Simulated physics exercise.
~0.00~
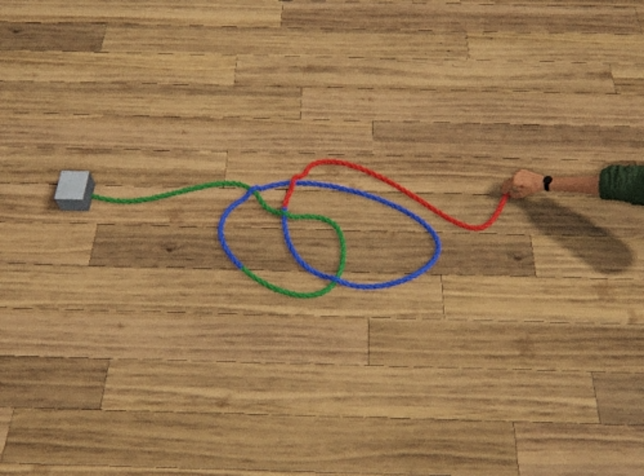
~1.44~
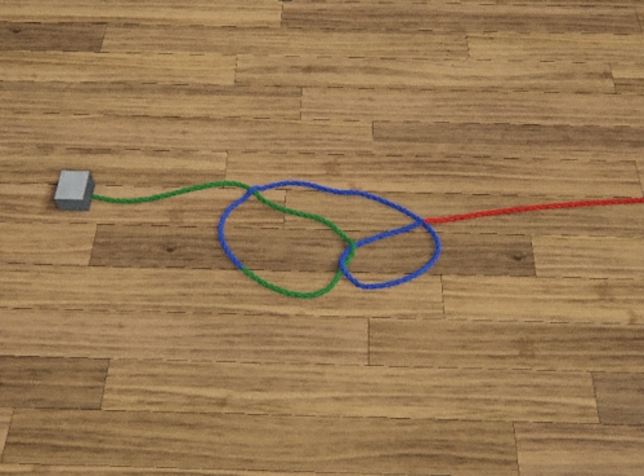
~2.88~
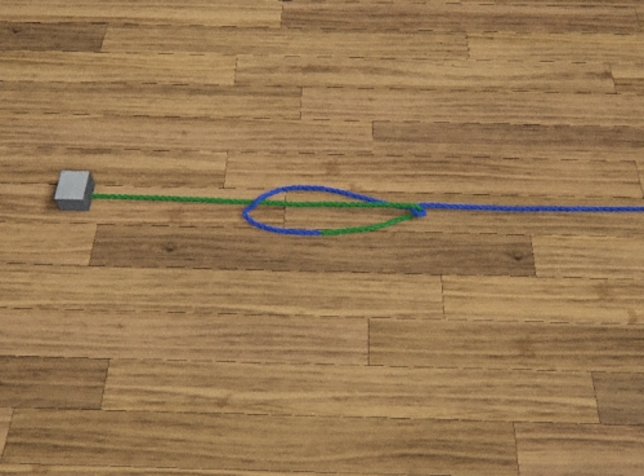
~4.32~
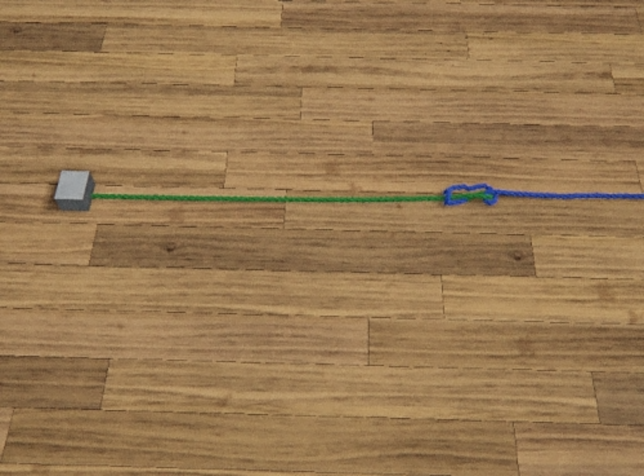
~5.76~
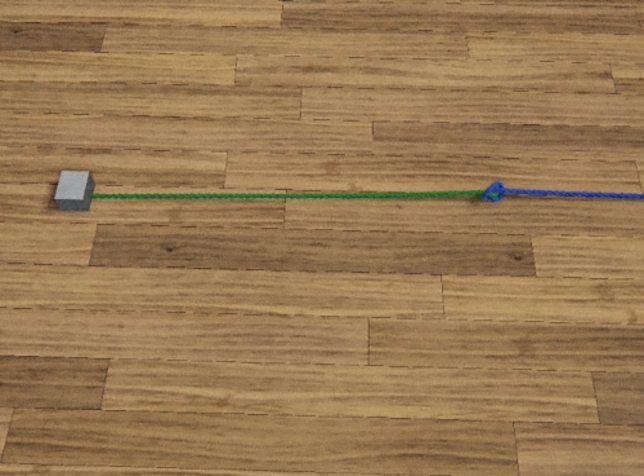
At first, a green, blue and red rope lies in loose, overlapping loops on a wooden floor, its left end fixed to a small grey block and its right end held by a hand. The red end is drawn away to the right, and the hand leaves the view while the loops remain open. As the rope keeps moving right, the loops flatten into one narrow, pointed loop and the red part disappears from view. That loop then shrinks into a small twisted tangle. Finally, it tightens into a compact knot where green meets blue, with the rope stretched nearly straight on both sides.
